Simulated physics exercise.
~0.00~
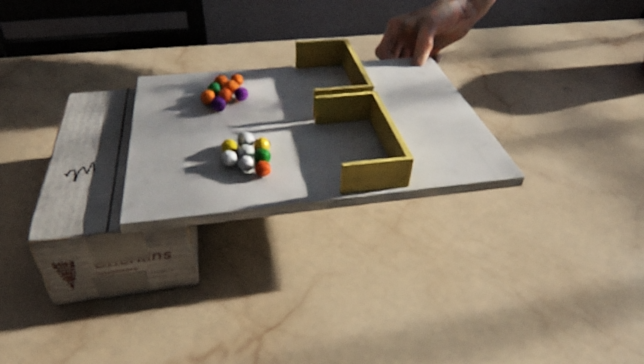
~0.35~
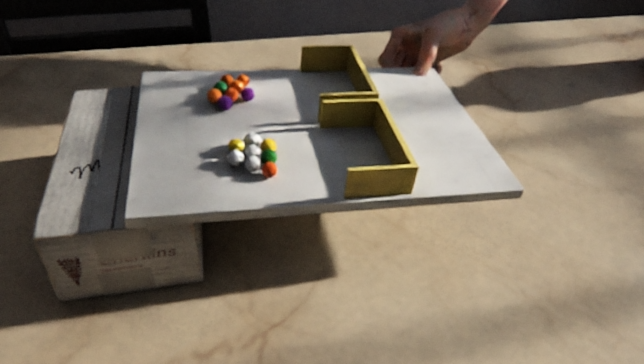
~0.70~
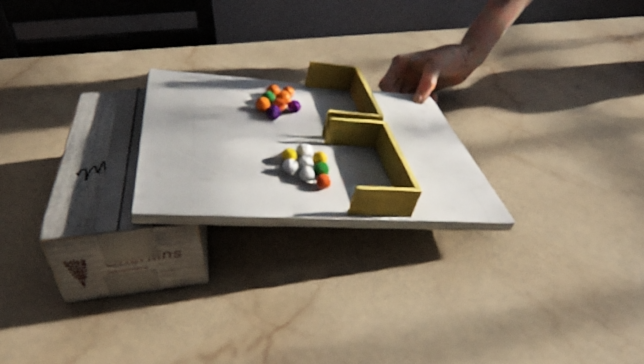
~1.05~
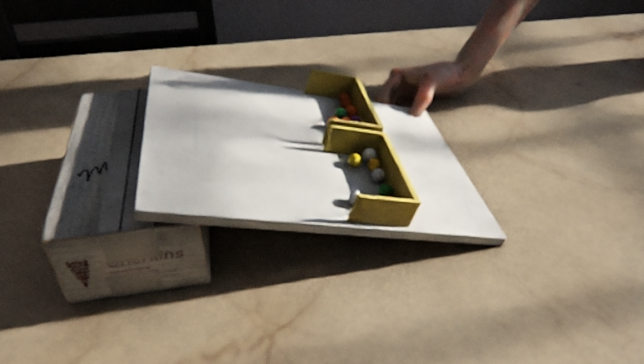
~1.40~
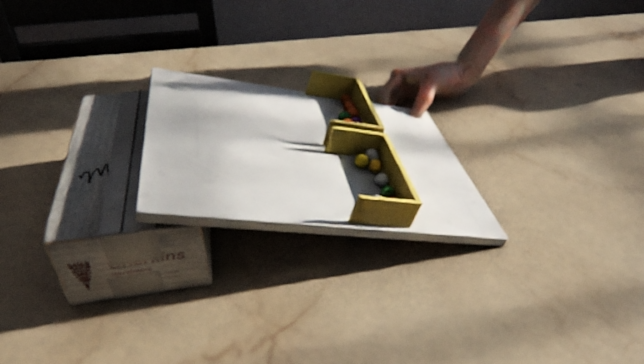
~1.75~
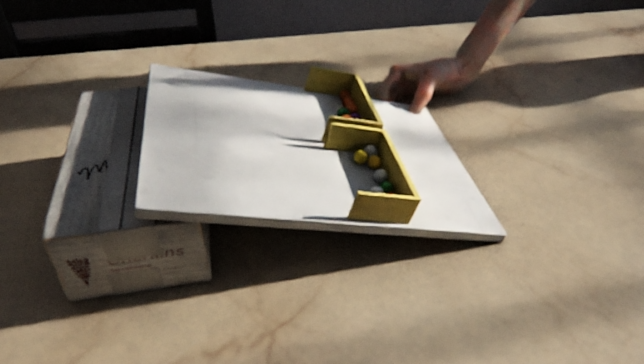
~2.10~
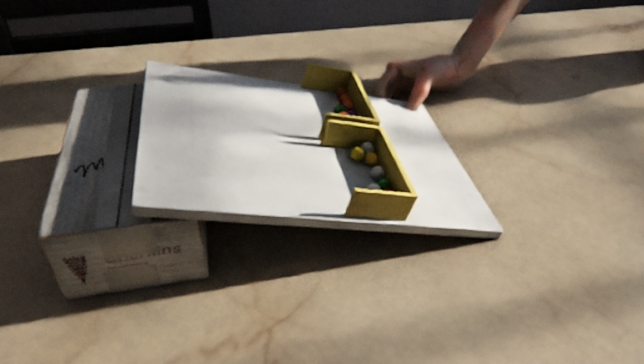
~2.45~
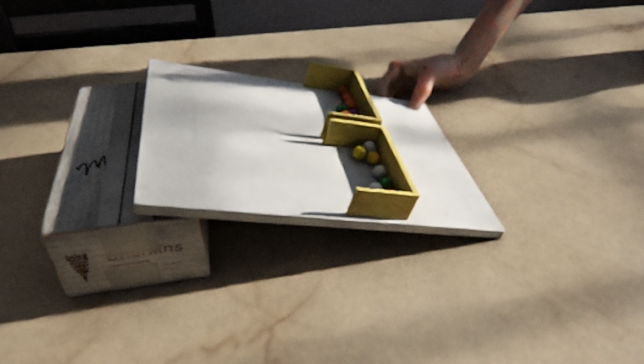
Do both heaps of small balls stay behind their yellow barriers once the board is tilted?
Yes, the nearer heap and the farther heap are each stopped by their own yellow barrier and stay gathered there.
